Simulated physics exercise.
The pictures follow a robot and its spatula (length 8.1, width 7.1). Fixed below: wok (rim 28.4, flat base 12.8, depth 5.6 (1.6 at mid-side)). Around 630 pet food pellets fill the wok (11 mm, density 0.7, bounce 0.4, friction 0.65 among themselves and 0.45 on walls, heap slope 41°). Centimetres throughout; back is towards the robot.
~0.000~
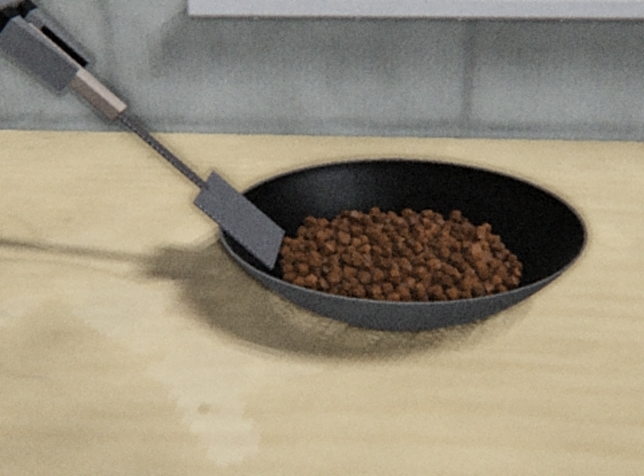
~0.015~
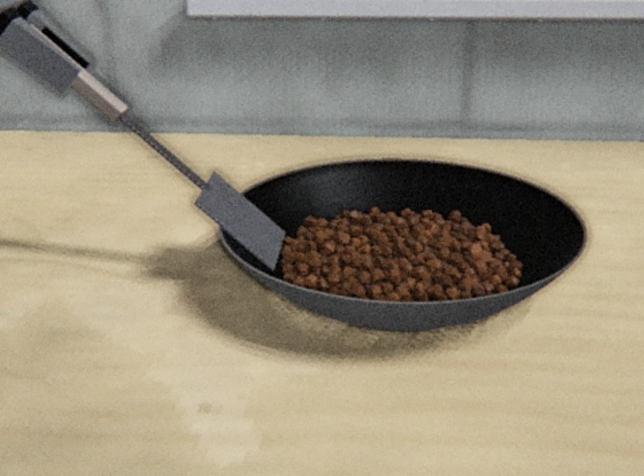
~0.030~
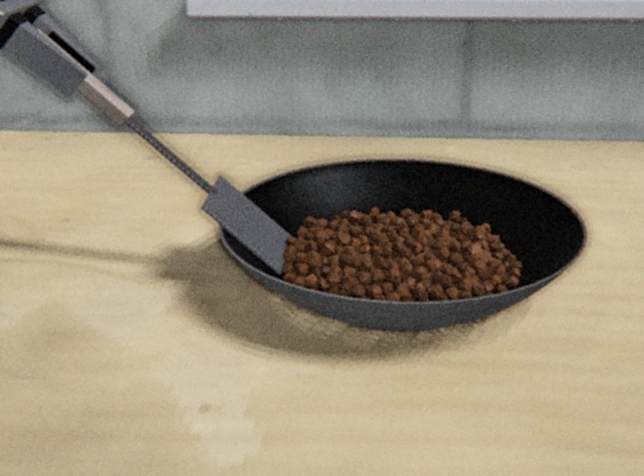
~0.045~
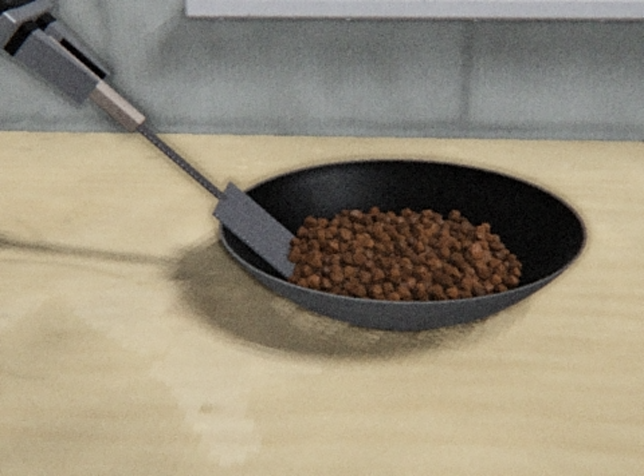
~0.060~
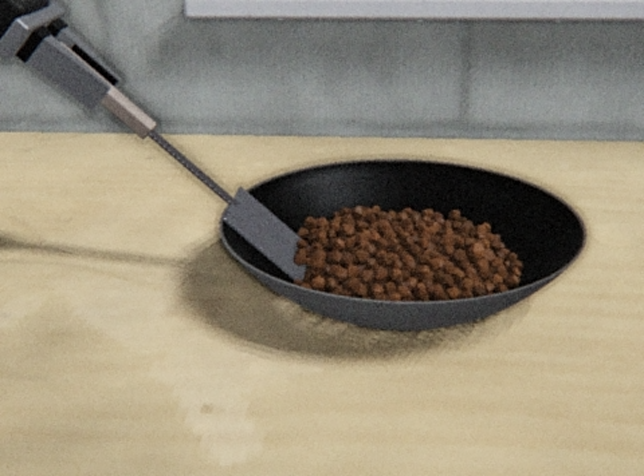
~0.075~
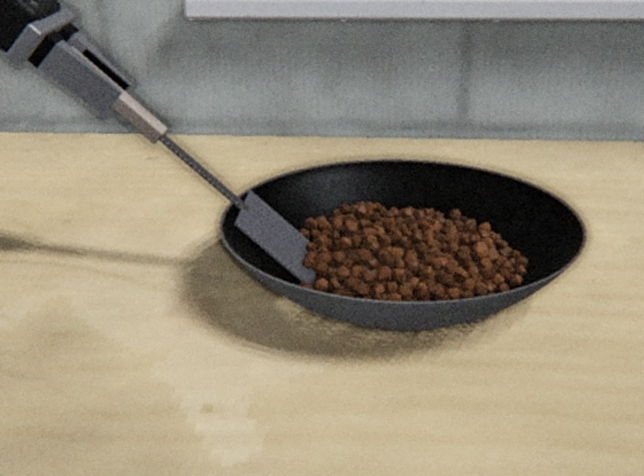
Robot-held spatula sliding slowly rightward down inside a black wok, nudging the near edge of a heap of brown pellets.
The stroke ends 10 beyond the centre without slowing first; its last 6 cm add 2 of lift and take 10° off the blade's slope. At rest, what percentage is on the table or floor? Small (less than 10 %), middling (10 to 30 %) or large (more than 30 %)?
Answer: Middling; 10 to 30 % of the pet food pellets finish on the table or floor.
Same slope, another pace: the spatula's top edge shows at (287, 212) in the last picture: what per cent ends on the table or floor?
About 40 per cent.
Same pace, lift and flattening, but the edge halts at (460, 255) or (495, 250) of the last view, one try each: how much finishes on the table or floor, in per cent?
About 0 and 5 per cent.
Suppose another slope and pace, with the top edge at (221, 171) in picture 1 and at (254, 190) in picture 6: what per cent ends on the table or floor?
Some 20 per cent.
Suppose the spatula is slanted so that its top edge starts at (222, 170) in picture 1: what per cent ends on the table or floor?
About 20 per cent.
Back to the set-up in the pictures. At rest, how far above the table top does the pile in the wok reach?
Roughly 6.5 cm.
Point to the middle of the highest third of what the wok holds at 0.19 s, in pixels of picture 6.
Near (466, 246).
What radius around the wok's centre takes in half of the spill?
Some 20 cm.
By 0.19 s, sloping 43°, highest piece 5 above the table; 627 in the wok.
By 0.30 s, sloping 40°, highest piece 7 above the table; 626 in the wok, 1 on the blade or in flight.
By 0.56 s, sloping 33°, highest piece 7 above the table; 495 in the wok, 123 on the table or floor, 9 on the blade or in flight.
By 1.61 s, sloping 33°, highest piece 6 above the table; 495 in the wok, 132 on the table or floor.
Final count, 495 in the wok, 132 on the table or floor. That is 21 % on the table or floor.
